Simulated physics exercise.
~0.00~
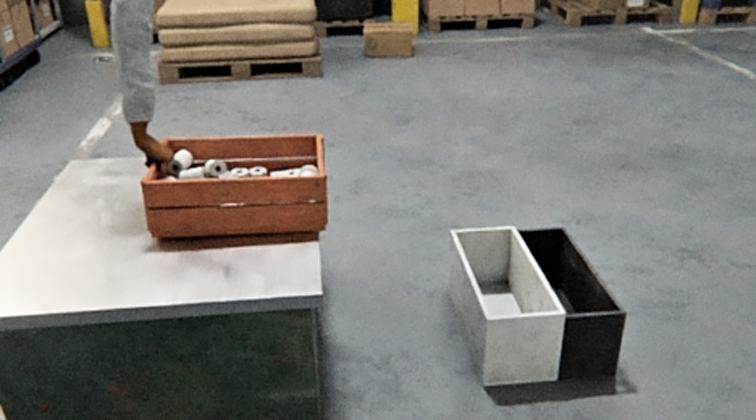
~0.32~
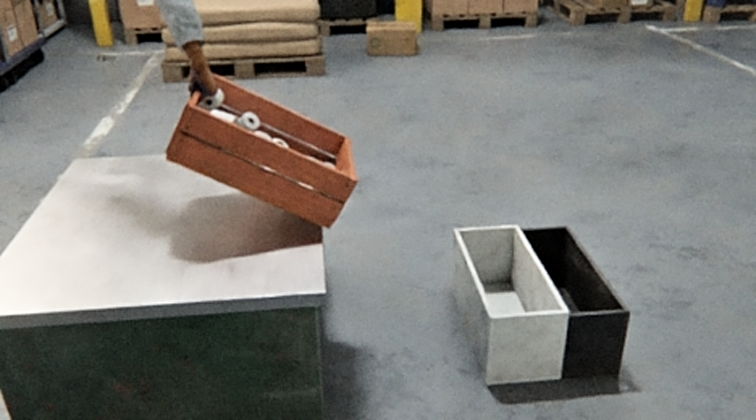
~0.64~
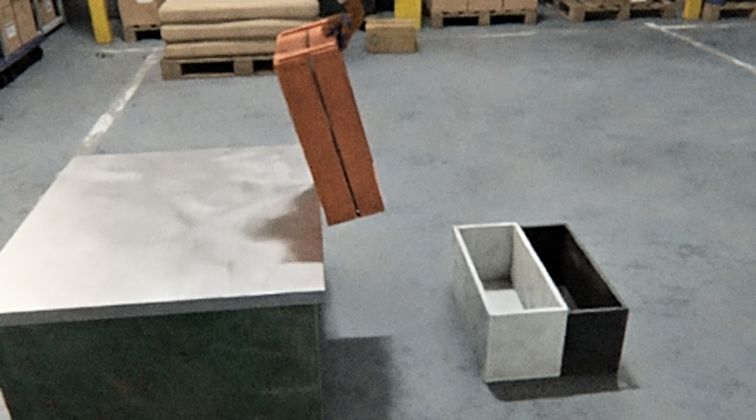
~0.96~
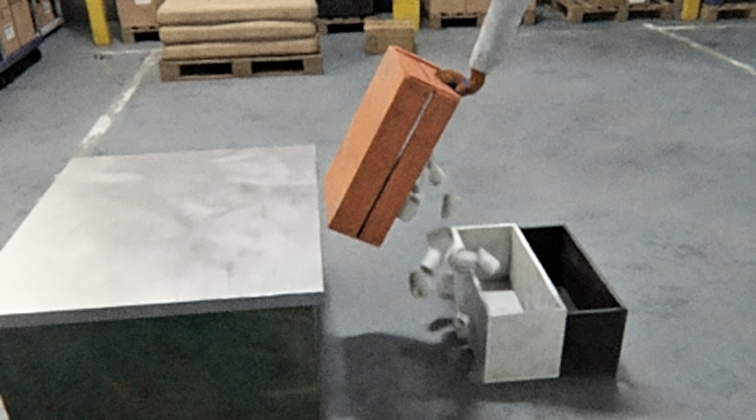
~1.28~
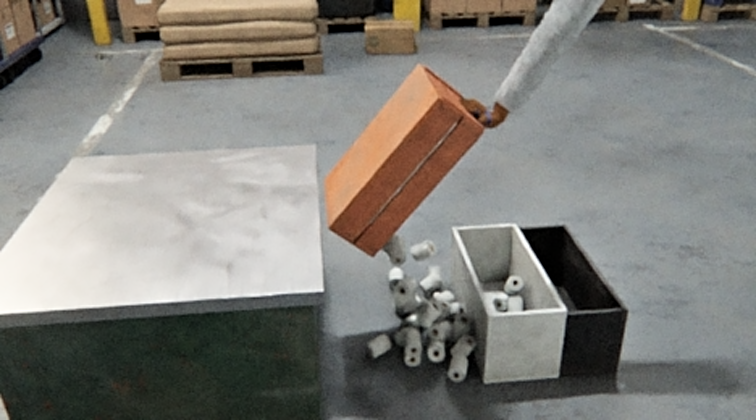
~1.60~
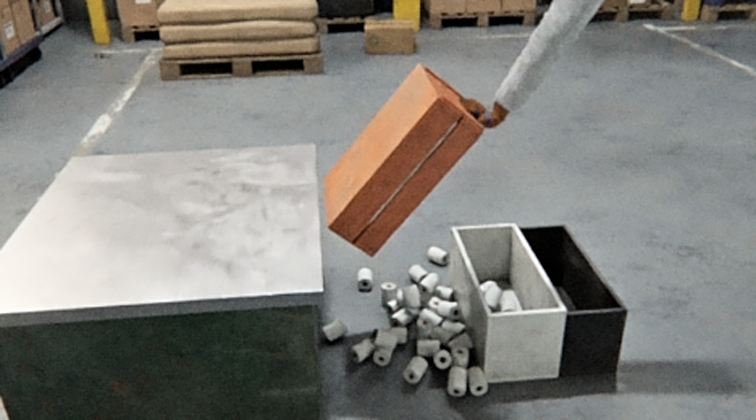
The clip shows a hand tipping an orange tote of white paper rolls off the end of a bench toward a white tub and a black tote; a few rolls land in the white tub, while most spill onto the floor short of it.
